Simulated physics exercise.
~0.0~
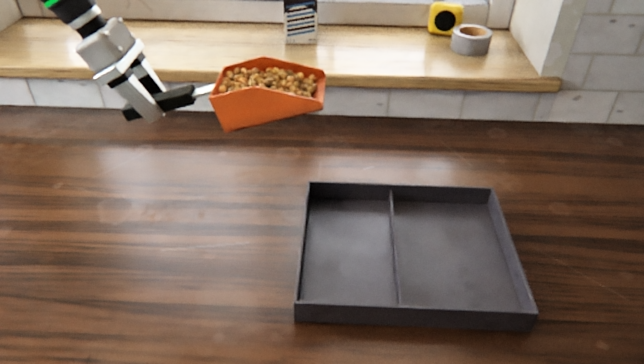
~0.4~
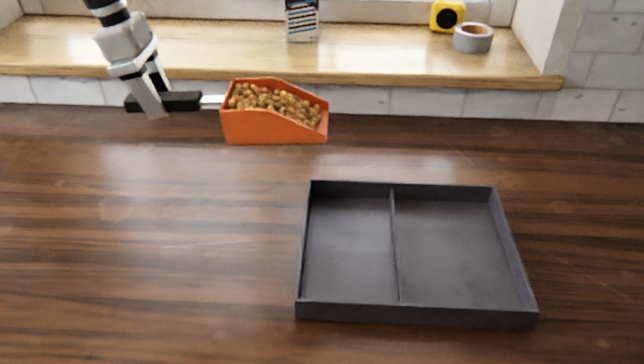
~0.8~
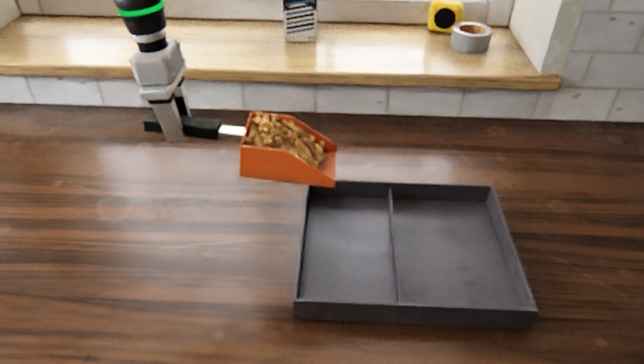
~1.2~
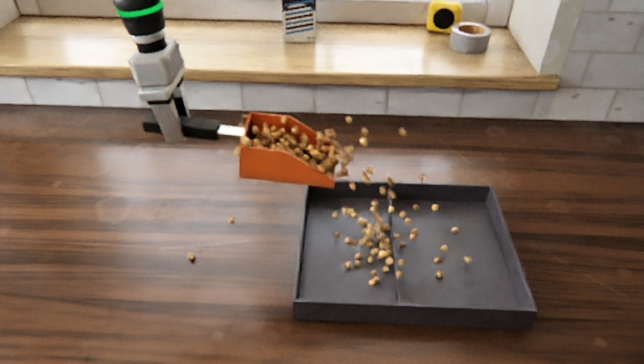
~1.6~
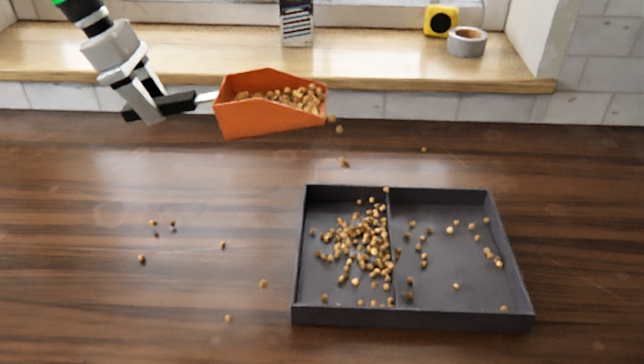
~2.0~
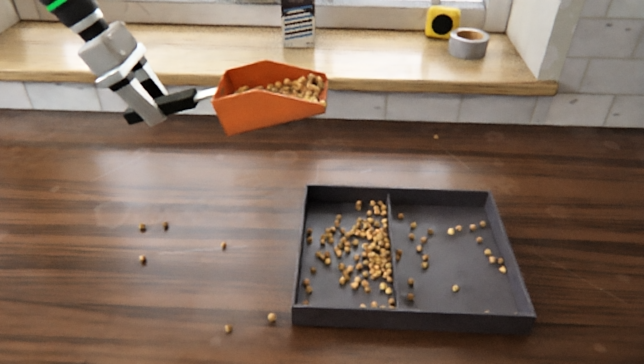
On a wooden table, a robot arm shakes some chickpeas from an orange scoop into a divided gray tray, scattering a few.
